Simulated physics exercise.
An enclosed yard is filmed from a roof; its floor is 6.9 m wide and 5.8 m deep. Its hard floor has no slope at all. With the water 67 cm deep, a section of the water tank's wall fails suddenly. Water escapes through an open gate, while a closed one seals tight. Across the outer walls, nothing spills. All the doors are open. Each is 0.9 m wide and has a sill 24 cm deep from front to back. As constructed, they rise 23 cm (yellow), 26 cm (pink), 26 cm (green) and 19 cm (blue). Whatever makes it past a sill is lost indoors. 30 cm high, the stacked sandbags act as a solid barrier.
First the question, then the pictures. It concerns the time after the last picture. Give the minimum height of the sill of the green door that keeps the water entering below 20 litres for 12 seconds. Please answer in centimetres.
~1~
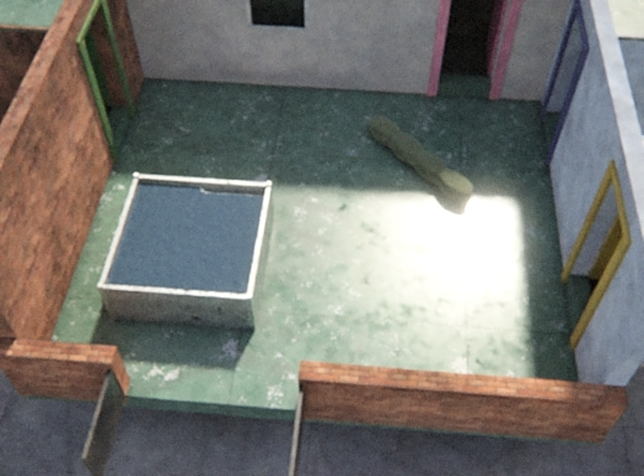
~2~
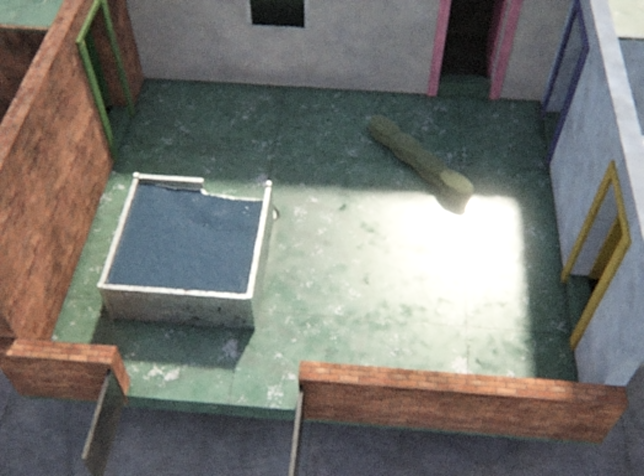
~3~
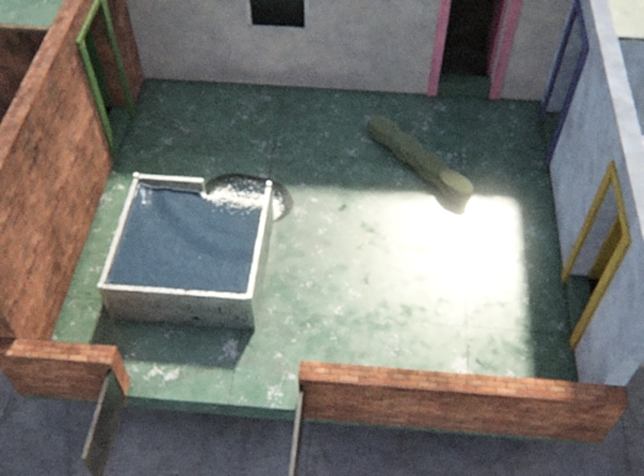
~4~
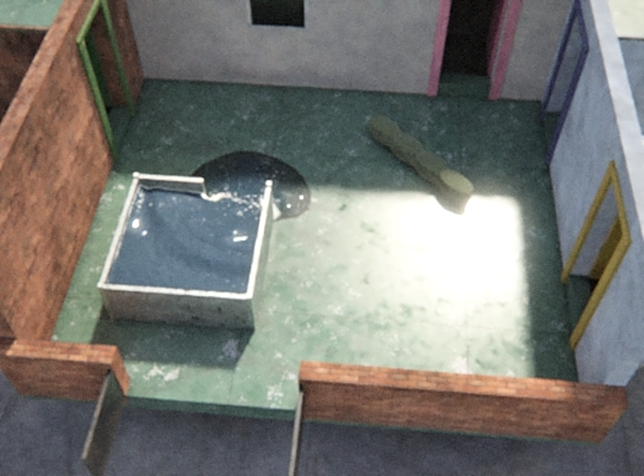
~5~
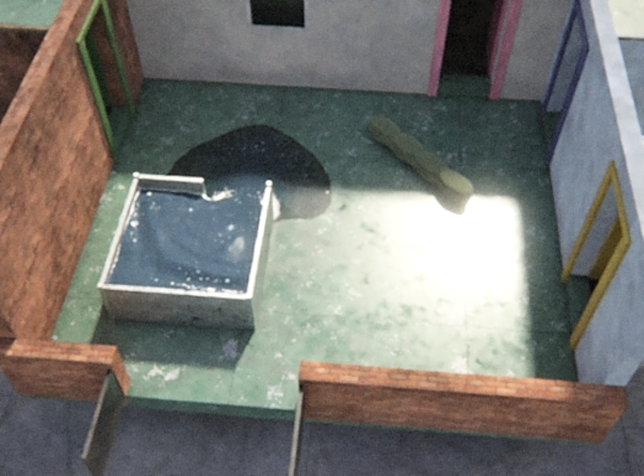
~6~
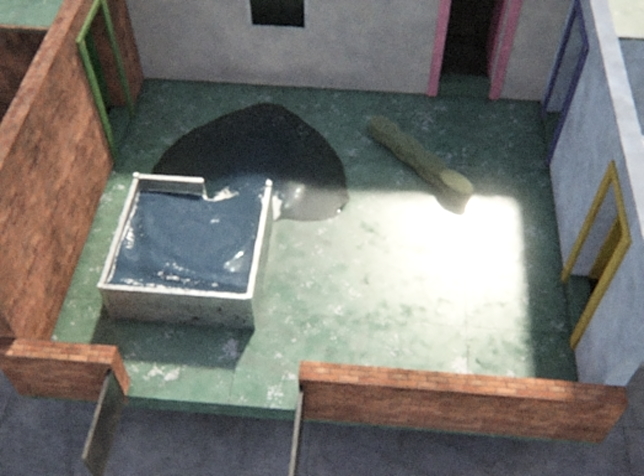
Minimum height: About 7 cm.
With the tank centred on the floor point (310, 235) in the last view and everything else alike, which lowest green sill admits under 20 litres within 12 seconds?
Roughly 13.0 centimetres.
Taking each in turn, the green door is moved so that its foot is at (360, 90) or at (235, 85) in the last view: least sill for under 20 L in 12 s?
You'd want about 17 cm there first, then about 19 cm.
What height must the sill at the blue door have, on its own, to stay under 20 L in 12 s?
At blue, roughly 10.0 cm.
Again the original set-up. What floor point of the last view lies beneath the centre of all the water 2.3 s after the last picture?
Centre of the water: Approx. (256, 177) px.
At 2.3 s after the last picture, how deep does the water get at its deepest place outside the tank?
26 cm.
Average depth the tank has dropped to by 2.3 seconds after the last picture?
Some 30 cm.
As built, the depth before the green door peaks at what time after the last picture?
Crest at t of about 2.4 s.
Then, 0.7 s after the last picture water covers 25 % of the floor, deepest (36 cm) near (253, 212); 2 cm at the green door, 0 litres in over its 26 cm sill.
Then, 2.3 s after the last picture water covers 40 % of the floor, deepest (26 cm) near (145, 78); 11 cm at the green door, 0 litres in over its 26 cm sill.
Then, 11.3 s after the last picture water covers 95 % of the floor, deepest (8 cm) near (41, 371); 5 cm at the green door, 0 litres in over its 26 cm sill.
At the green door as built, the water peaked near 11 cm, 2.3 s after the last picture.
With a sill of 6 cm, 31 litres would have come in within the 12 s; with 8 cm, 10 litres. So under 20 litres takes about 7 cm.
